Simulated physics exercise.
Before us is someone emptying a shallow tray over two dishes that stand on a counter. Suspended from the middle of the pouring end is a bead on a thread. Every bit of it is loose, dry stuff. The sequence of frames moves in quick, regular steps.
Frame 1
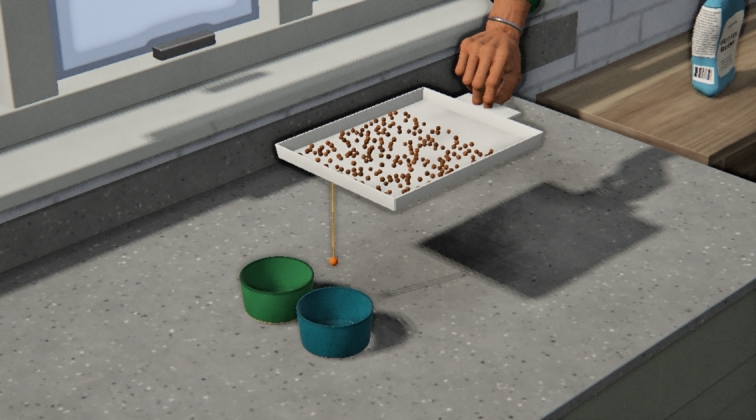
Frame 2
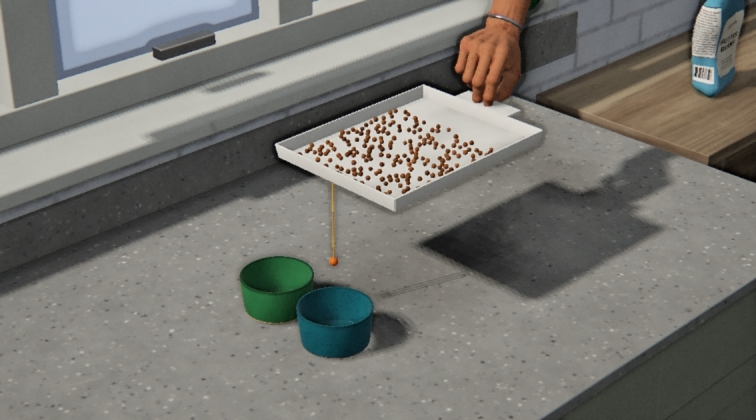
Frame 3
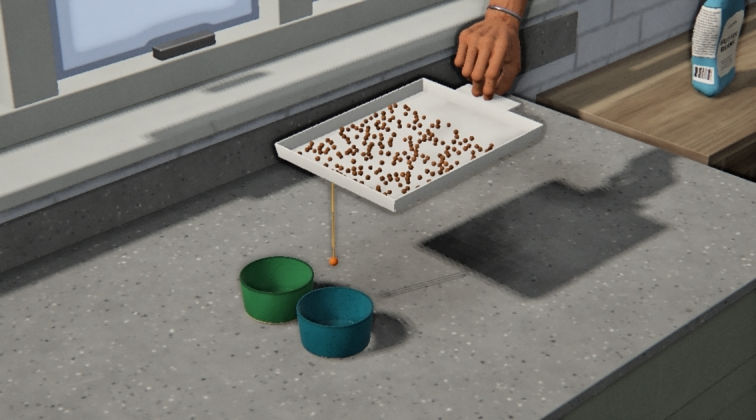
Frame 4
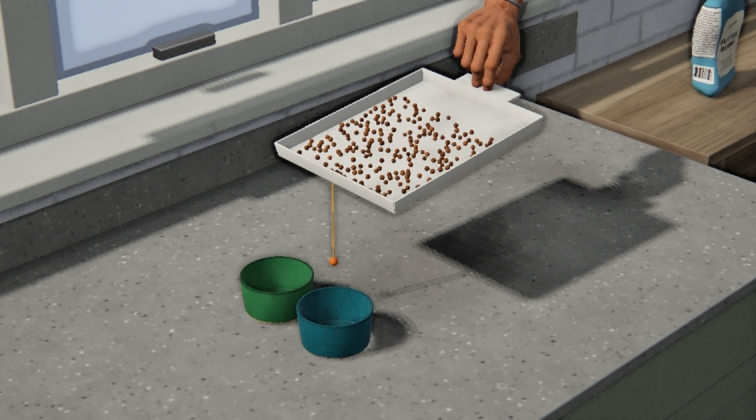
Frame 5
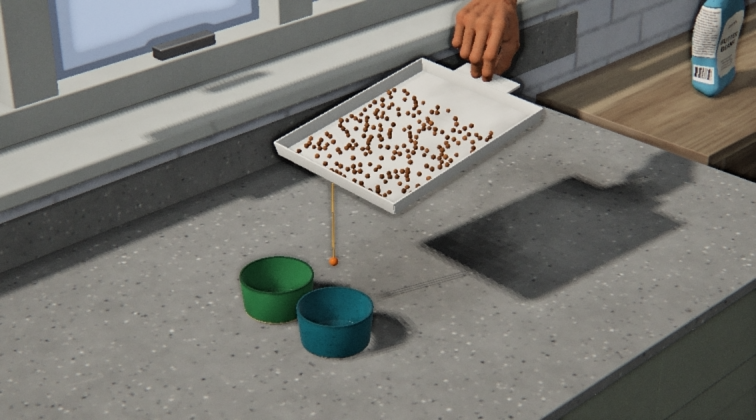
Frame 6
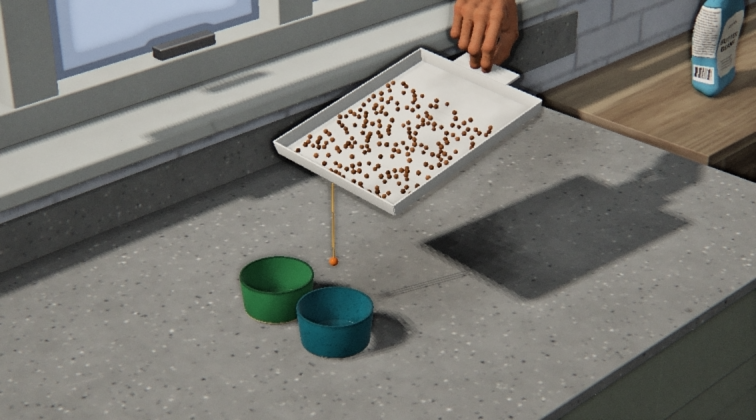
At the start, a hand holds a white tray of small brown balls above a green dish and a teal dish on a speckled counter, an orange bead hanging nearby. The hand then gradually raises the tray's far side, tilting it slightly, while the balls shift little and both dishes stay still.
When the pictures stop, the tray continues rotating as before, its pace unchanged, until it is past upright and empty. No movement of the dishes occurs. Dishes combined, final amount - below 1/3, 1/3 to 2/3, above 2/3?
1/3 to 2/3.
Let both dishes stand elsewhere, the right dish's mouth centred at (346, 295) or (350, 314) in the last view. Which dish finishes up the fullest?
The first time it's the one placed on the right, and the second time it's the one placed on the right.
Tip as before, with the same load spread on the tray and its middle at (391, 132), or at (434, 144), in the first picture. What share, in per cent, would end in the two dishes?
Estimate: 60 % first, 50 % second.
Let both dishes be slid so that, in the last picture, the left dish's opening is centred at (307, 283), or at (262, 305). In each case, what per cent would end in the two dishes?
80% for the first placement, 0% for the second.
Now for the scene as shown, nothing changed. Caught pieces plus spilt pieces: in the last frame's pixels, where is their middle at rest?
I'd put the middle somewhere around (351, 339).
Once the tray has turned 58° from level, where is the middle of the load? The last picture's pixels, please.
In the last view the centre sits at roughly (359, 180).
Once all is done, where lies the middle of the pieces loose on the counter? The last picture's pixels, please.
(395, 350), roughly.
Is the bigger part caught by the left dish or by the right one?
I'd go with the right of the two.
Soon after the last picture, tray tipped steeply; all on the tray.
A little later, tray tipped right over; most on the tray; a stray few in the right dish; a stray few in the left dish; a stray few outside both; a small part in the air.
Later still, tray tipped past a quarter turn; about half in the right dish; a small part in the left dish; about half outside both.
At rest, tray tipped past a quarter turn; about half in the right dish; a small part in the left dish; about half outside both.
